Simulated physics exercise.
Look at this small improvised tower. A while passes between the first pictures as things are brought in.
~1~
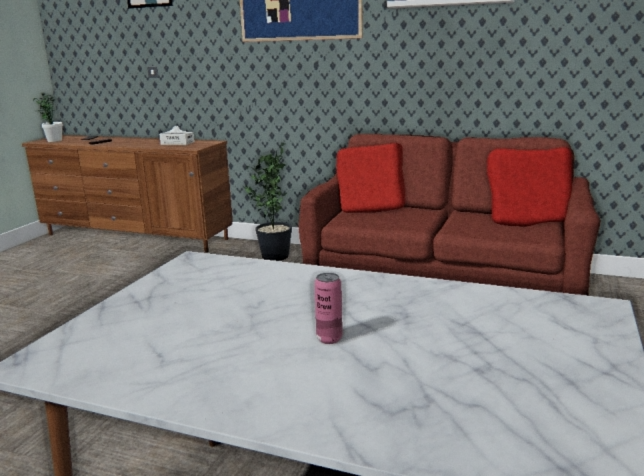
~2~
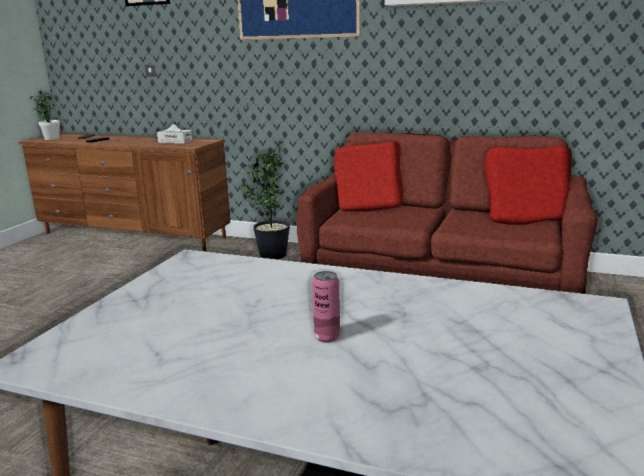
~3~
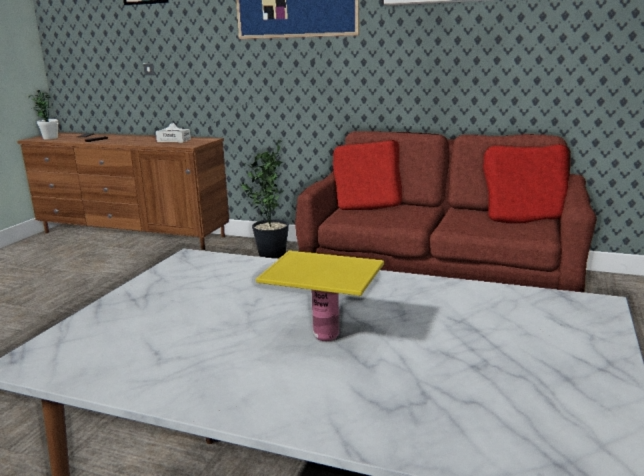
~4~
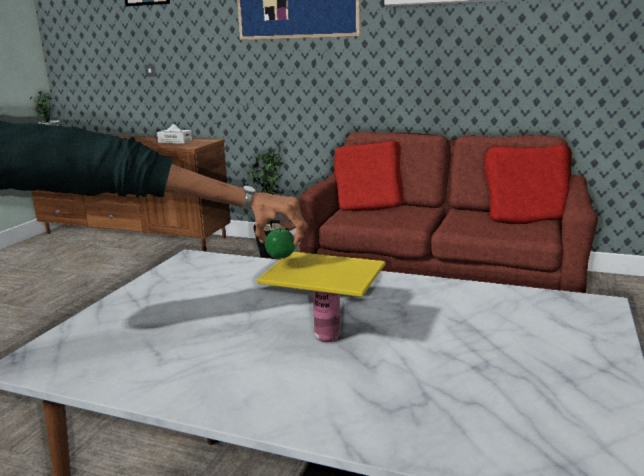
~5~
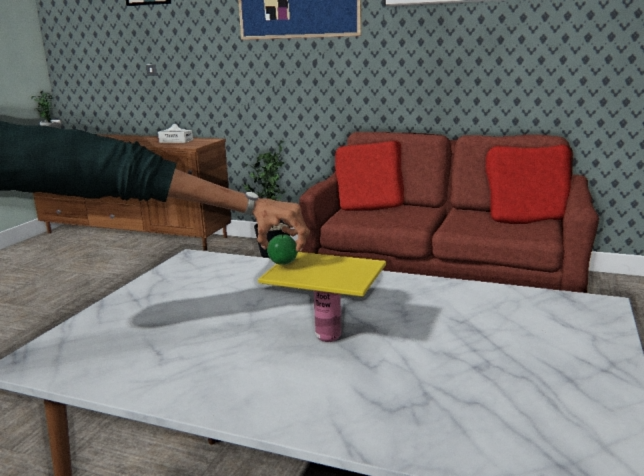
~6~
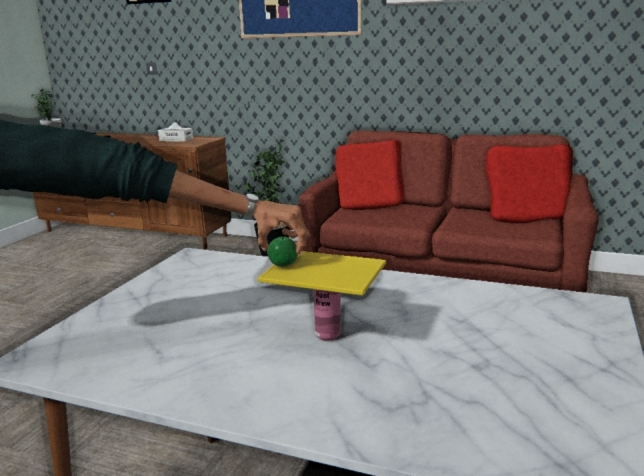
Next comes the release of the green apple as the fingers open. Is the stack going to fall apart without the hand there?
Yes.
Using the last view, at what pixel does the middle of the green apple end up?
Roughly at pixel (273, 318).
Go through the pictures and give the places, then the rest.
In the first picture, the last thing is not in view yet; pink can (329, 309).
In the second picture, the last thing is not in view yet; pink can (326, 307).
In the third picture, the last thing is not in view yet; pink can (326, 306).
In the fourth picture, still above its spot; green apple (280, 244); pink can (327, 307).
In the fifth picture, still above its spot; green apple (283, 250); pink can (328, 307).
In the sixth picture, set down, still held; green apple (283, 252); pink can (327, 305).
Then, 0.60 s later than the last frame, green apple now fallen; yellow lid tilted by 73°.
Then, 0.70 s later than the last frame, yellow lid now fallen.
Then, 1.10 s later than the last frame, things are still on the move.
When it is over, fallen, yellow lid and green apple; pink can as before. End places, in pixels of the last picture, green apple near (273, 318). The stack gives way.
